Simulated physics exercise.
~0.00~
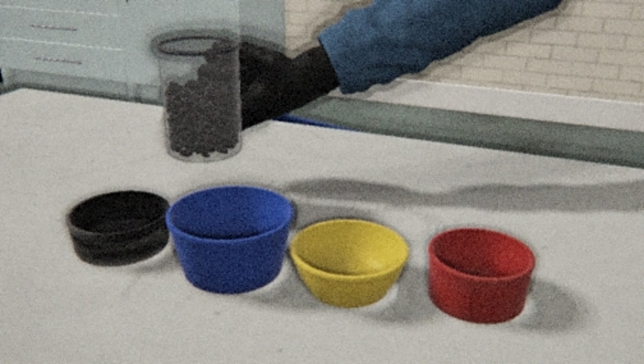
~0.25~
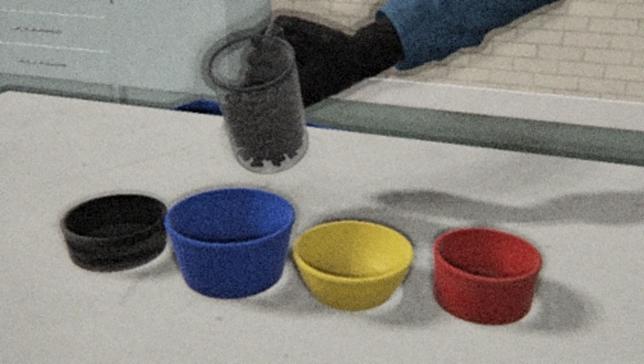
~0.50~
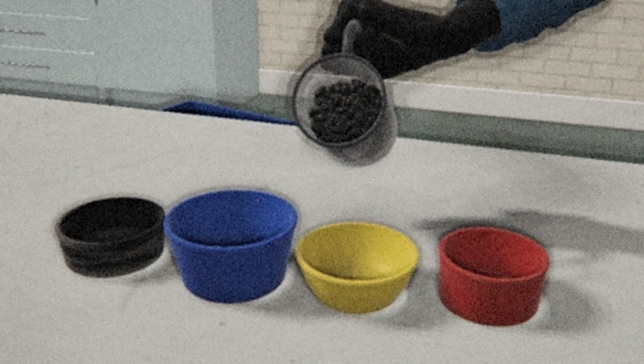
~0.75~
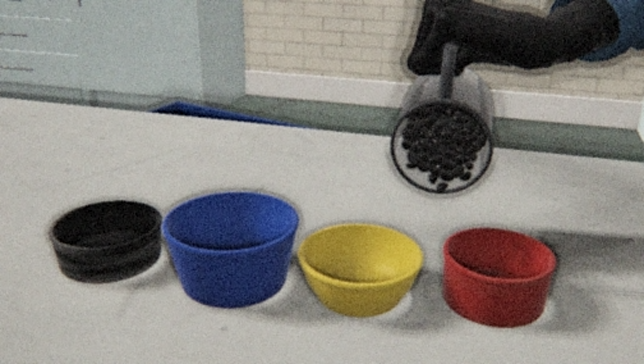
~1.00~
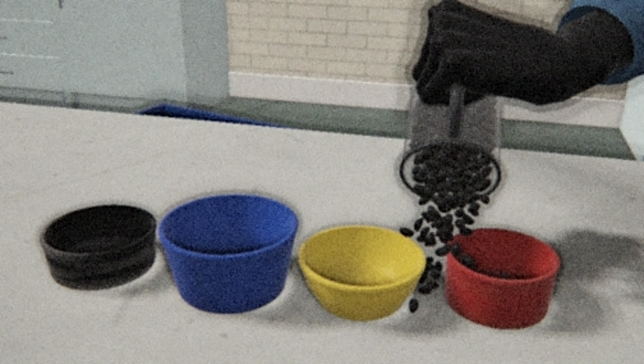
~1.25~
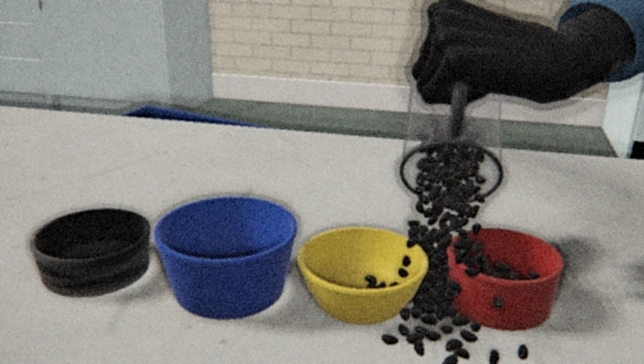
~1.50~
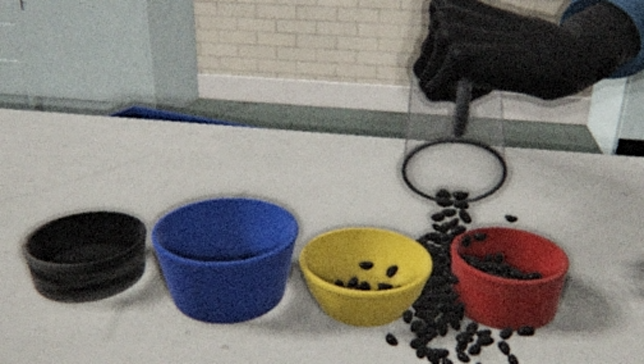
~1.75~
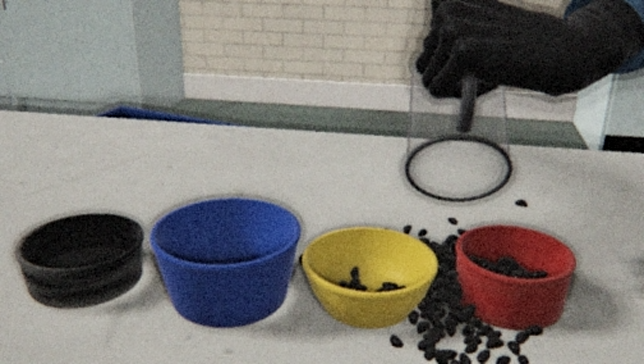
A gloved hand moves a cup right and tips black beans, mostly onto the table.
